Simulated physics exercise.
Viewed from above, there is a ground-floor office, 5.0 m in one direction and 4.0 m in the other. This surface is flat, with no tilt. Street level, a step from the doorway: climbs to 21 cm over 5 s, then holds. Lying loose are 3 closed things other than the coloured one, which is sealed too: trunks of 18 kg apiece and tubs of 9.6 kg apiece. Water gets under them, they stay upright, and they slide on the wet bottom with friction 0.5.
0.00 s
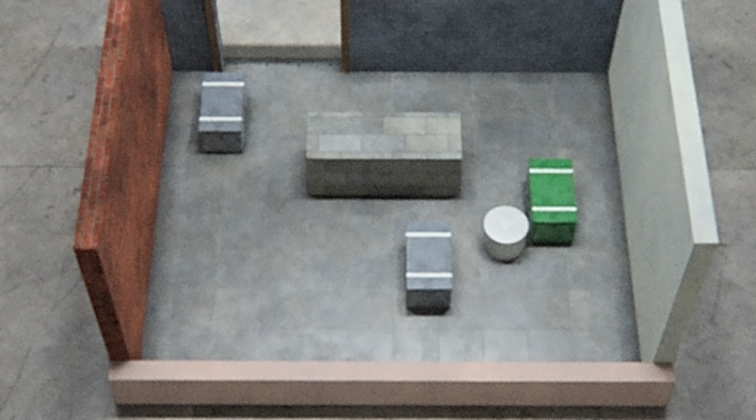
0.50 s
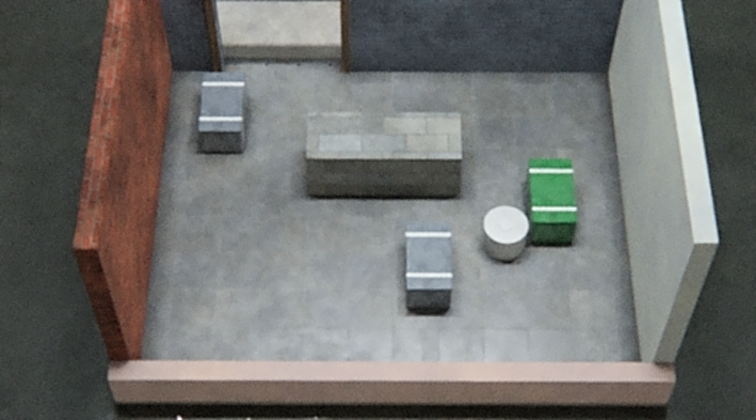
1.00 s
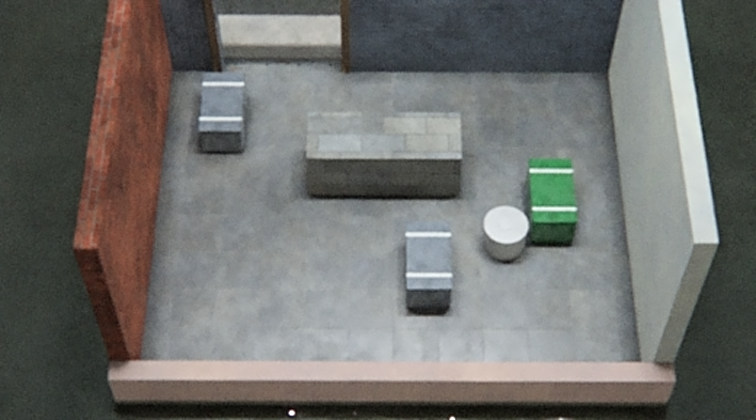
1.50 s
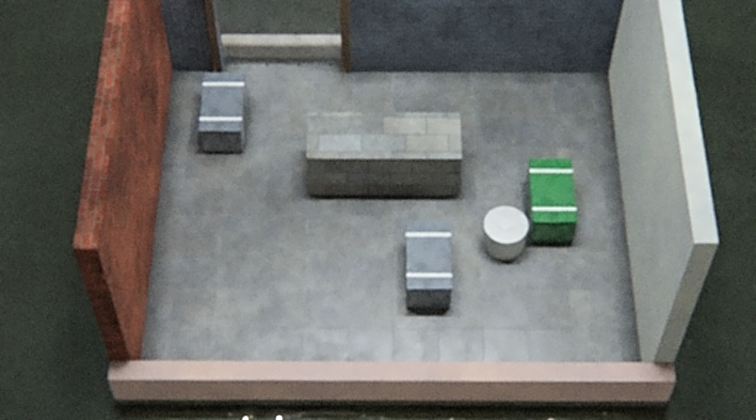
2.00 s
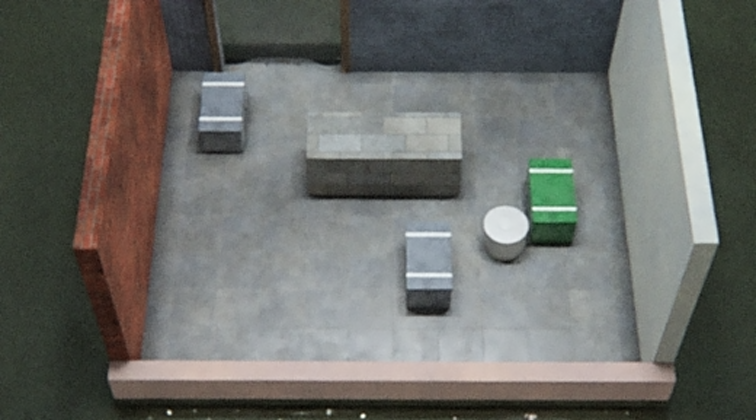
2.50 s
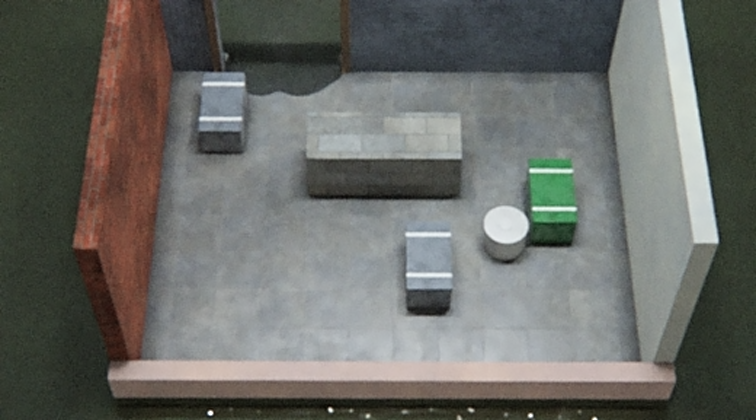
Dark water rose around the outside of a small walled room and just began creeping in through the doorway at the back, while the green trunk, two grey ones and a pale tub stayed still.
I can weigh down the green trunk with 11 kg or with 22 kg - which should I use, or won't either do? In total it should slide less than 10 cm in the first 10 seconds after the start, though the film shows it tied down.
Go with the lighter one.
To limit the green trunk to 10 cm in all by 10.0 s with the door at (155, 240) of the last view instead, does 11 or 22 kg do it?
Lab note: Both masses insufficient.
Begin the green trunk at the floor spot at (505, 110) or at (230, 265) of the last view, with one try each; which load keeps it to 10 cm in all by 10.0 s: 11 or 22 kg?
Well, at the first spot no weight will do, and at the second no weight will do.
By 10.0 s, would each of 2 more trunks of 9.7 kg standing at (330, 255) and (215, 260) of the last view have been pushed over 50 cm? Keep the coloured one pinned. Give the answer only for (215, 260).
That one is beyond the limit.
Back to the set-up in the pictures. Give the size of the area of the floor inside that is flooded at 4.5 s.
My estimate is roughly 4.0 m2.
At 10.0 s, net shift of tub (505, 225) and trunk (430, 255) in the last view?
0 cm and 10 cm respectively.
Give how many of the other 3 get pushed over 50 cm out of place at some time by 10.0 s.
That comes to 1.
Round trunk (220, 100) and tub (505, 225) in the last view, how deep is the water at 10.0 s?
Depth approx. 12 cm / 1 cm.
After 3.5 s the green trunk would be 0 cm from its start with 11 kg and 0 cm from its start with 22 kg; 0 cm of water round it then.
After 4.5 s the green trunk would be 0 cm from its start with 11 kg and 0 cm from its start with 22 kg; 0 cm of water round it then.
After 7.0 s the green trunk would be 0 cm from its start with 11 kg and 0 cm from its start with 22 kg; 0 cm of water round it then.
After 10.0 s the green trunk would be 0 cm from its start with 11 kg and 0 cm from its start with 22 kg; 3 cm of water round it then.
